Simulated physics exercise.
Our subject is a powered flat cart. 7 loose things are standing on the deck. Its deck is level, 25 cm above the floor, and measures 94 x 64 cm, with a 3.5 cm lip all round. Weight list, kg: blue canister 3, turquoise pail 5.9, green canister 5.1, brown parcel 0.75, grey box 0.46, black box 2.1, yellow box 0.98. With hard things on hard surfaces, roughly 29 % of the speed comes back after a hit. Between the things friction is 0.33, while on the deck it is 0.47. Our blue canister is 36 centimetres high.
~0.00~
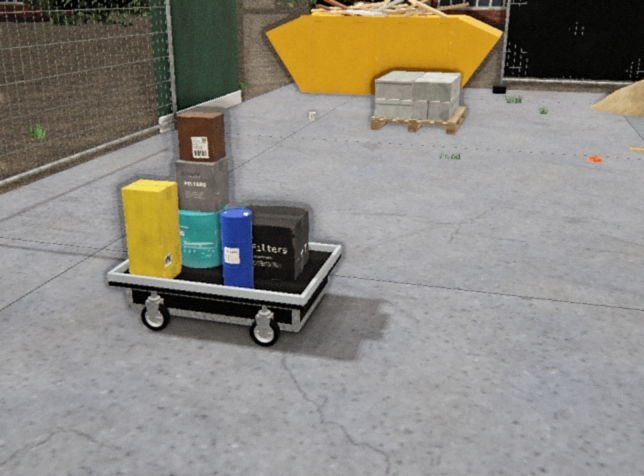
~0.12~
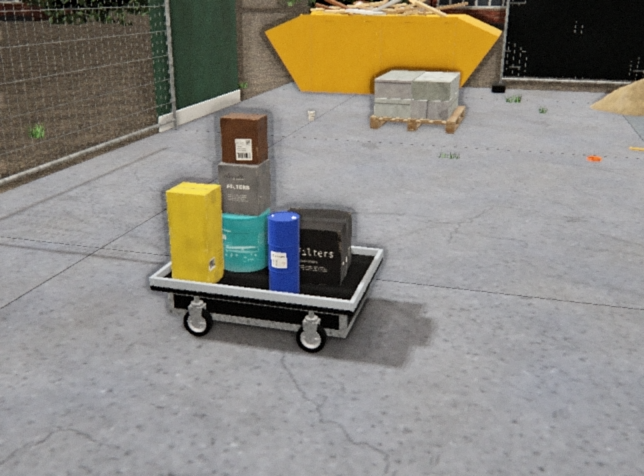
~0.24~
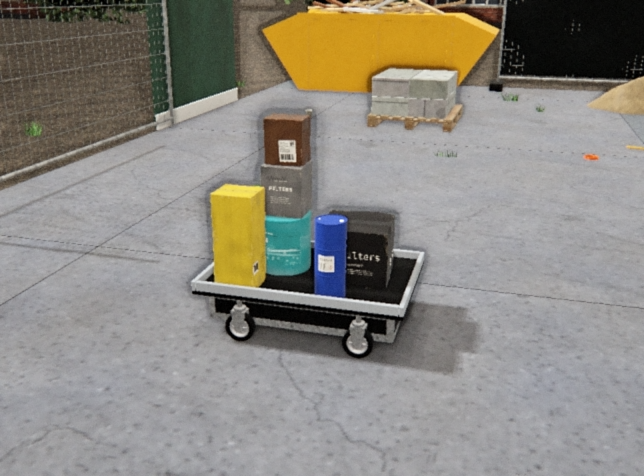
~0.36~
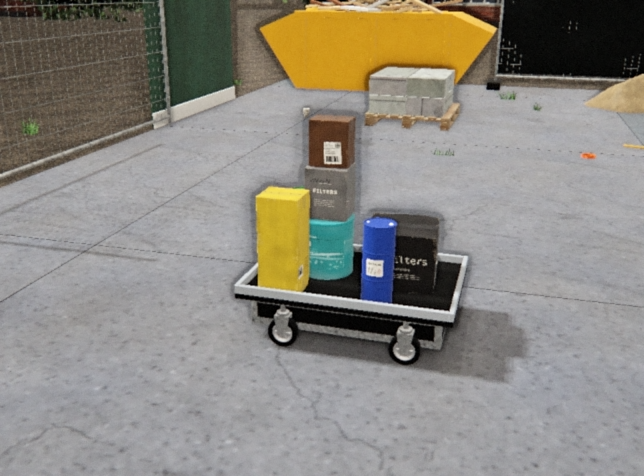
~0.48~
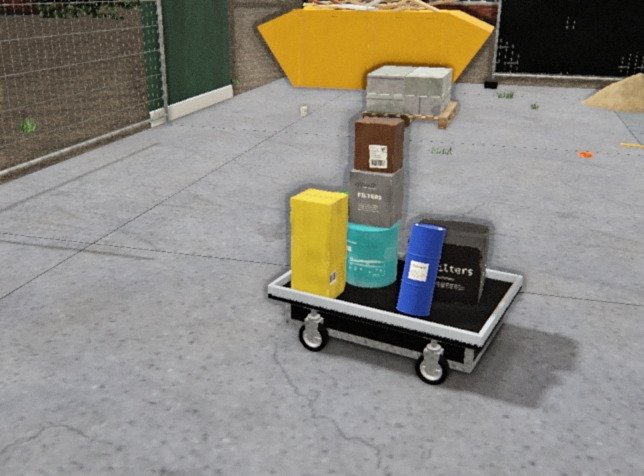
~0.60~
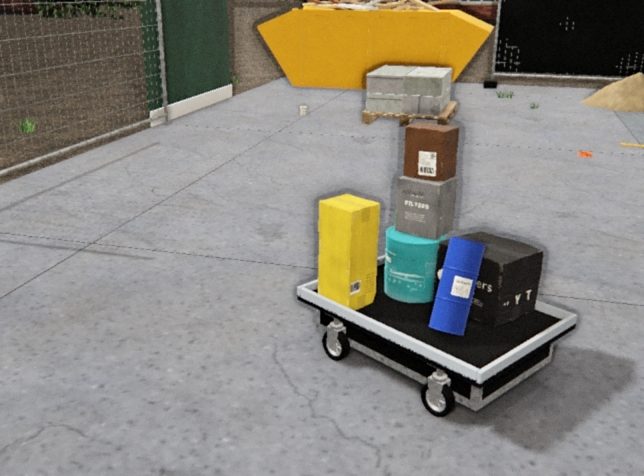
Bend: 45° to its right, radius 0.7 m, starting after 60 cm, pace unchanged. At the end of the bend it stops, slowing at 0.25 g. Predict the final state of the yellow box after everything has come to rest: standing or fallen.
Stays on its base.
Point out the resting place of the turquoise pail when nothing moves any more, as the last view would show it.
Near (622, 373).
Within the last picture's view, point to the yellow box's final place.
Near (521, 353).
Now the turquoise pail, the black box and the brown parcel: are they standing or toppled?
Here's how it ends: The turquoise pail never goes down, the black box never goes down, and the brown parcel comes down.
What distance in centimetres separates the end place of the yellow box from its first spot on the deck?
It ends about 0 centimetres from where it started.
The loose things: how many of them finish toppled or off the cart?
Count: 4.
By 0.90 s, cart 169 cm along, turned 45°; green canister and brown parcel now off the cart; grey box tilted 31°; blue canister tilted 15°.
By 1.20 s, cart 205 cm along, turned 45°; grey box now off the cart; blue canister on its side; black box 10 cm from its spot.
By 1.50 s, cart 218 cm along, turned 45°; blue canister now off the cart; black box 10 cm from its spot; turquoise pail 5 cm from its spot.
When it is over (2.0 s), off the cart and tipped over, blue canister, green canister, brown parcel and grey box; not toppled but over 10 cm from the start, black box; the other 2 within 10 cm of the start. In the last view, yellow box near (521, 353).
